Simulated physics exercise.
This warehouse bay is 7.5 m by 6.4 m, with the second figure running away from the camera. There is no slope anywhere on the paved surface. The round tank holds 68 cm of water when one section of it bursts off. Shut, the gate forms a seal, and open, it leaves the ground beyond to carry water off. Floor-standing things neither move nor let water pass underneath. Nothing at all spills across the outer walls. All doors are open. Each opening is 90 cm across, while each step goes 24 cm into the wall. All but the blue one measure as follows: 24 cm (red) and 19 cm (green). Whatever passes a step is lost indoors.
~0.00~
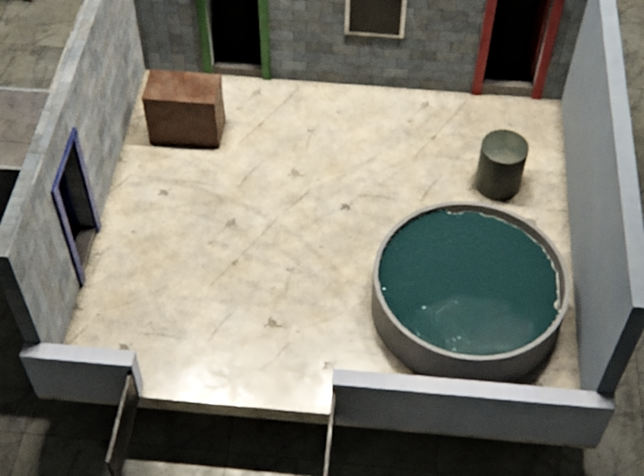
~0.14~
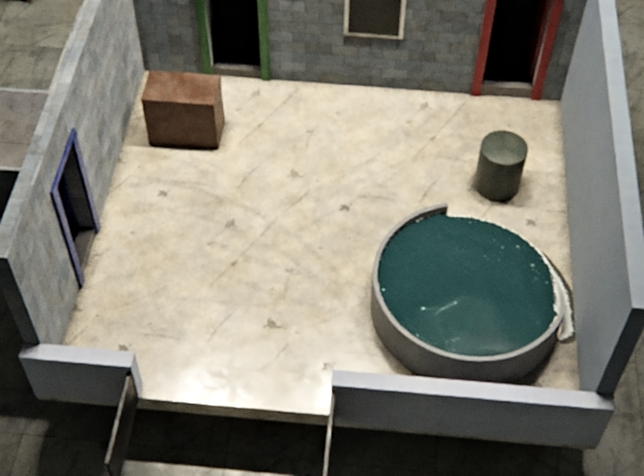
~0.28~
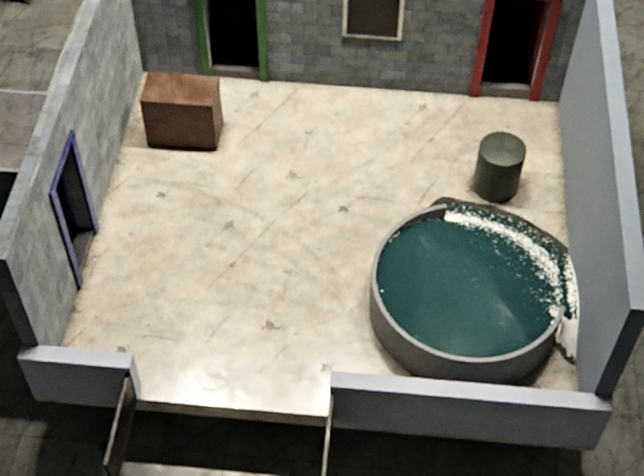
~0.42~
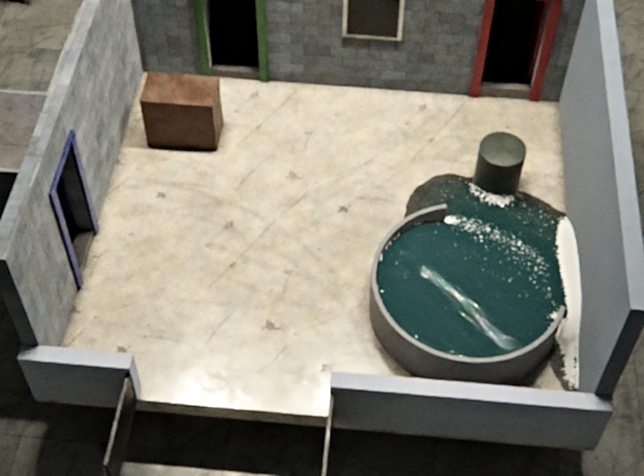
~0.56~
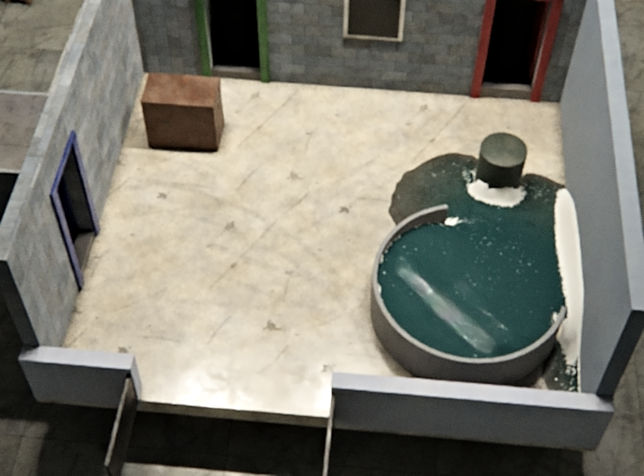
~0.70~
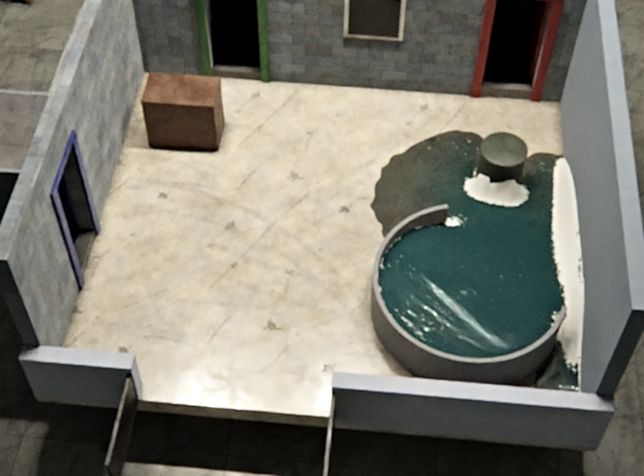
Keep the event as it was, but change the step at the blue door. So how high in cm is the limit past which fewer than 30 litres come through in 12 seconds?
The limit is about 7.5 cm.
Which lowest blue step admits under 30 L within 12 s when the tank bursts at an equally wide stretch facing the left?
Roughly 21 cm.
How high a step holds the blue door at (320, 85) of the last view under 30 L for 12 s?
Minimum: Close to 9.0 cm.
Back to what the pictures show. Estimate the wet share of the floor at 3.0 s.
Approximately 50 % of the floor.
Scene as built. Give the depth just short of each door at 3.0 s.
Reading in centimetres: Blue = 0, red = 35, green = 3.
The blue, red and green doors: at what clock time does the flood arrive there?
Arrival times - blue 5.0 s, red 1.3 s, green 2.6 s.
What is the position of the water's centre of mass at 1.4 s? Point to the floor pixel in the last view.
(489, 269).
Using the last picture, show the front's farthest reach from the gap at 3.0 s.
The farthest wet point sits near (203, 80).
After 1.4 s water covers 25 % of the floor, deepest (51 cm) near (506, 210); it has not reached the blue door.
After 3.0 s water covers 50 % of the floor, deepest (40 cm) near (555, 105); it has not reached the blue door.
After 12.0 s water covers 100 % of the floor, deepest (14 cm) near (55, 377); 10 cm at the blue door, 0 litres in over its 15 cm step.
At the blue door as built, the water arrived by 5.1 s and peaked near 14 cm at 6.6 s.
With a step of 6.5 cm, 44 litres would have come in within the 12 s; with 9 cm, 16 litres. So under 30 litres takes about 7.5 cm.
